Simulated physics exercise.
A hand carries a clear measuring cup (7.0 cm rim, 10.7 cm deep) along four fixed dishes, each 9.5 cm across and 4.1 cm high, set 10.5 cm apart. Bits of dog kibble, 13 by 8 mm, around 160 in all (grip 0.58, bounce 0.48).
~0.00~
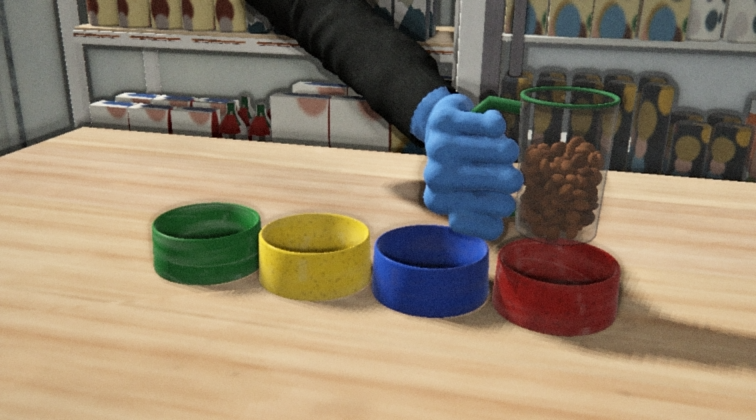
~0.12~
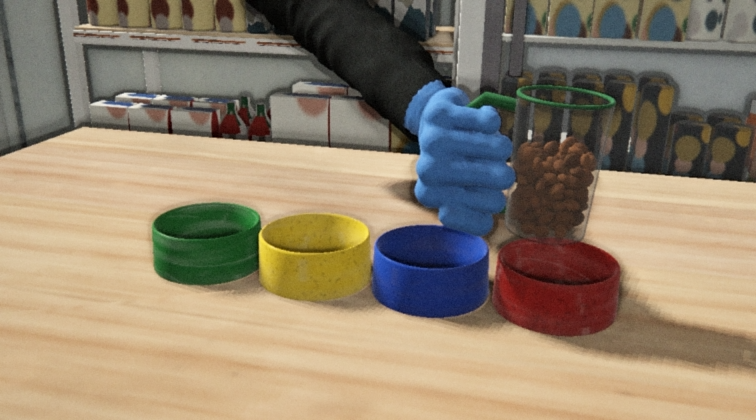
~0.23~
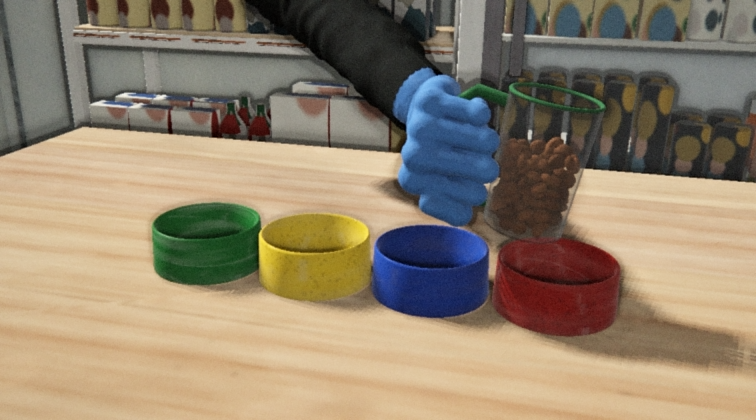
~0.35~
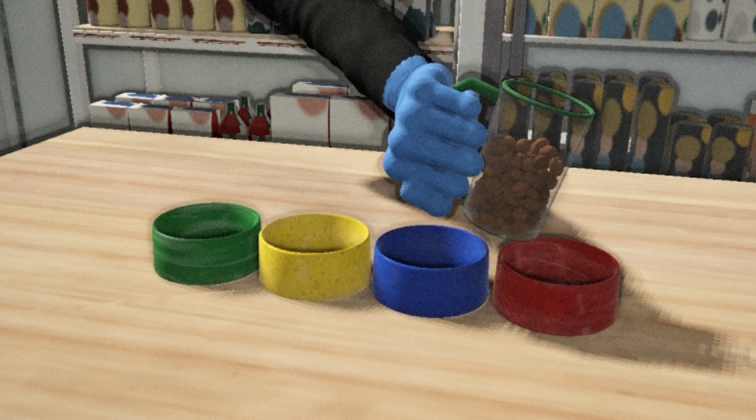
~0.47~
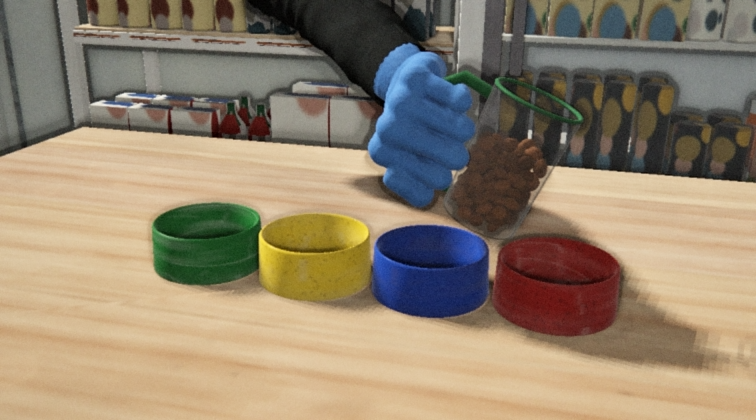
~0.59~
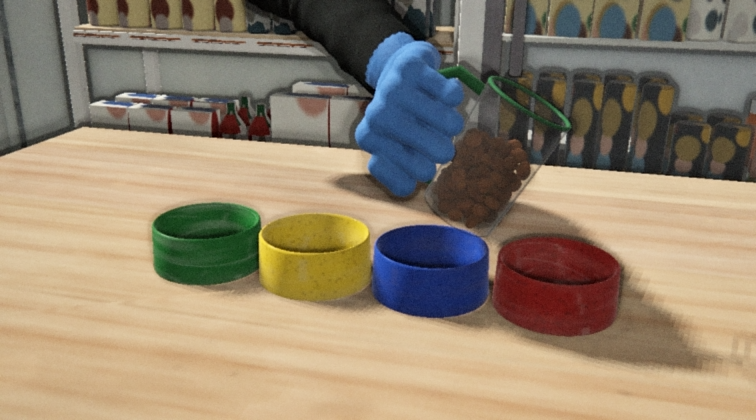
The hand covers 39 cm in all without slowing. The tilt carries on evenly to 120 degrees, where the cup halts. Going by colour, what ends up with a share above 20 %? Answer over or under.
Red under, blue under, green under, yellow over, counter under.
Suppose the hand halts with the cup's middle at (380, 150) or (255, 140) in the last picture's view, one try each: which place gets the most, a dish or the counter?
Most goes to: Blue, then yellow.
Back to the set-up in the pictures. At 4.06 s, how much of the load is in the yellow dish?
About 95 per cent by then.
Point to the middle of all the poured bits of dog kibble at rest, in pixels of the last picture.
Near (316, 254).
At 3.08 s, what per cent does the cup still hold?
Some 0 per cent of the load.
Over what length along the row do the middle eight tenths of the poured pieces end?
About 6 cm.
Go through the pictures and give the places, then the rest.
The first picture shows cup at (562, 166), tilt 0 degrees, lip at (618, 100), moved 0.0 cm; middle of the pieces at (554, 187); red dish at (558, 261); blue dish at (432, 246); yellow dish at (315, 233); green dish at (207, 221).
The second picture shows cup at (555, 165), tilt 3 degrees, lip at (614, 103), moved 0.6 cm; middle of the pieces at (545, 186).
The third picture shows cup at (539, 164), tilt 9 degrees, lip at (604, 108), moved 1.8 cm; middle of the pieces at (527, 184).
The fourth picture shows cup at (523, 162), tilt 15 degrees, lip at (593, 114), moved 3.0 cm; middle of the pieces at (510, 181).
The fifth picture shows cup at (508, 161), tilt 22 degrees, lip at (581, 120), moved 4.2 cm; middle of the pieces at (493, 178).
The sixth picture shows cup at (492, 160), tilt 28 degrees, lip at (569, 127), moved 5.4 cm; middle of the pieces at (476, 175); red dish at (558, 261); blue dish at (432, 246); yellow dish at (315, 233); green dish at (207, 221). Its pace works out near 55 degrees a second; the hand travels 10 cm a second.
After 2.08 s, tilt 107 degrees; cup holds 100 %.
After 3.08 s, tilt 120 degrees; cup holds 0 %, yellow 95 %.
After 4.06 s, tilt 120 degrees; cup holds 0 %, yellow 95 %.
In the end, at 4.4 s, red 0 %, blue 0 %, green 0 %, yellow 95 %, counter 0 %.
